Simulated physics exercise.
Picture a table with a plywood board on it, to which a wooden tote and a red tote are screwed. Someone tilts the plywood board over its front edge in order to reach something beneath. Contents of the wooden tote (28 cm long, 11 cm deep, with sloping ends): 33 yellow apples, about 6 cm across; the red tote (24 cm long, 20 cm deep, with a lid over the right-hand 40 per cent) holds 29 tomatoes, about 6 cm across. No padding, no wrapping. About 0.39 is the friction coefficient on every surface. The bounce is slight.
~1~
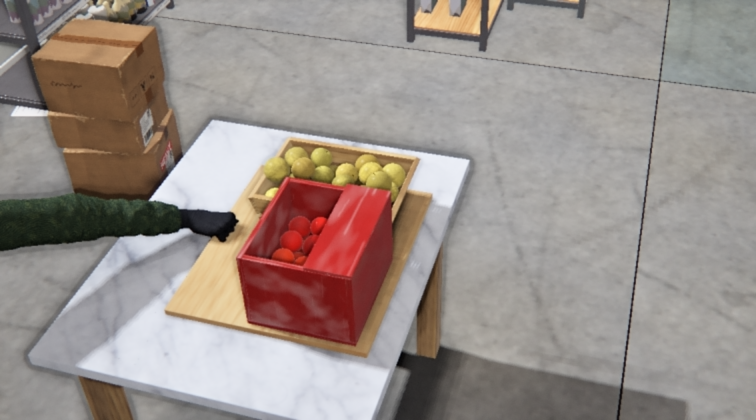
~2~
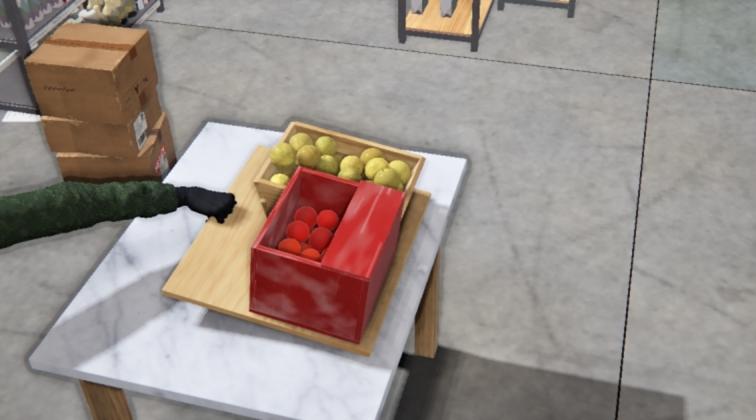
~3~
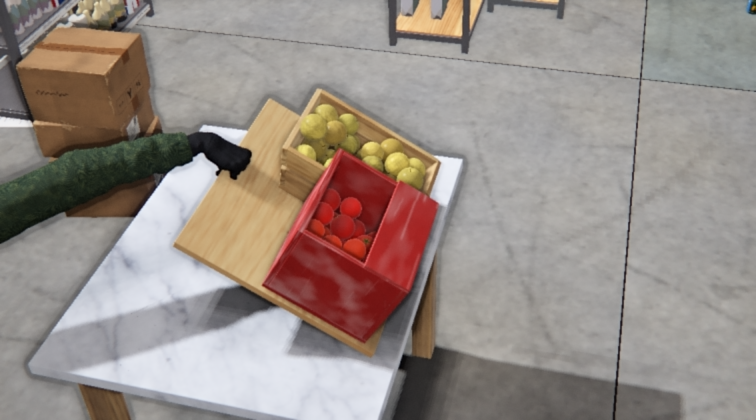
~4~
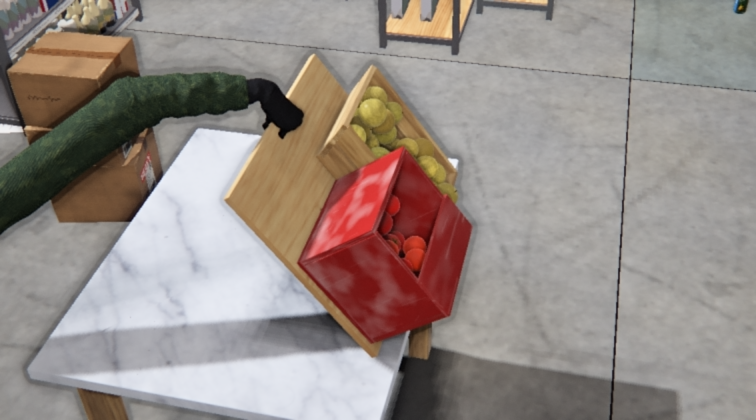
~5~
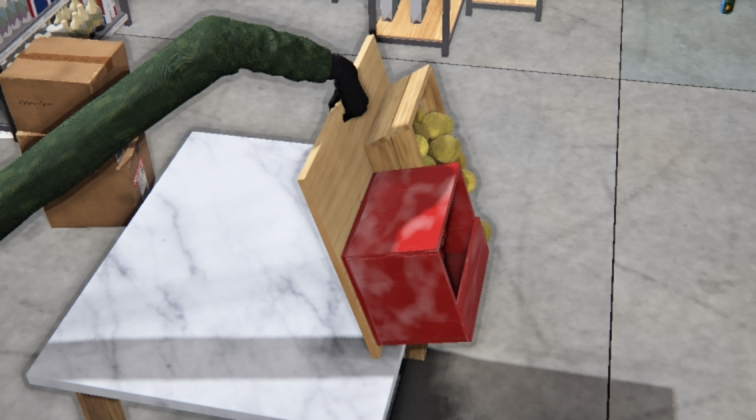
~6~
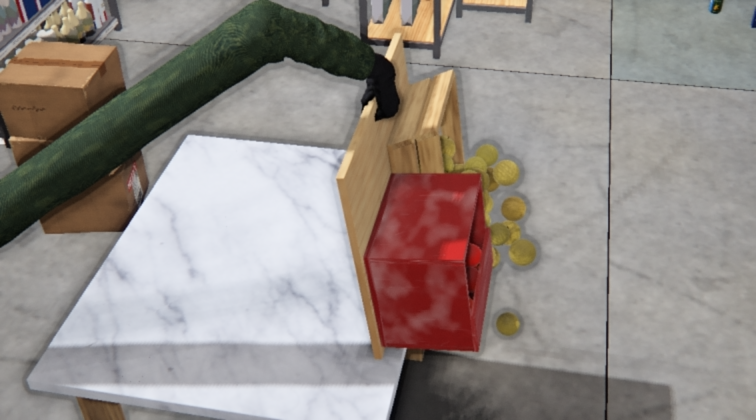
Gloved hand lifting one side of a wooden board on a marble-topped table, tilting two boxes rightward until yellow apples tumble out.
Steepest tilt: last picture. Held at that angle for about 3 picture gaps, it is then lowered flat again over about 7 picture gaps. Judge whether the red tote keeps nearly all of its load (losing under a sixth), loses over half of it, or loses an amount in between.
It keeps nearly all of its load.
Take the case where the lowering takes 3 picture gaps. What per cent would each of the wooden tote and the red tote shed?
Wooden tote 100, red tote 0 per cent.
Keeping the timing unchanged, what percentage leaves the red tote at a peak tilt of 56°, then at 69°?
0 % and 0 %.
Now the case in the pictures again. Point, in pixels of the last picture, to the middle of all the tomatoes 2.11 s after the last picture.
In the last view they're centred near (335, 284).
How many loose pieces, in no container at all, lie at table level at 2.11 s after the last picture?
Around 0 of them.
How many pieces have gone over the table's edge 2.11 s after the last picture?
Piece count: Some 35.
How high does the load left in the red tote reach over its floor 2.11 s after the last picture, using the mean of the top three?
Near 14 centimetres, I'd say.
Then, 0.34 s after the last picture, tilt 83°; wooden tote 4 in, 29 out and red tote 29 in, 0 out.
Then, 0.76 s after the last picture, tilt 69°; wooden tote 0 in, 33 out and red tote 29 in, 0 out.
Then, 1.35 s after the last picture, tilt 5°; wooden tote 0 in, 33 out and red tote 29 in, 0 out.
Outcome (2.11 s after the last picture), wooden tote 0 in, 33 out and red tote 29 in, 0 out. Asked share, 0 of 29, 0 per cent.
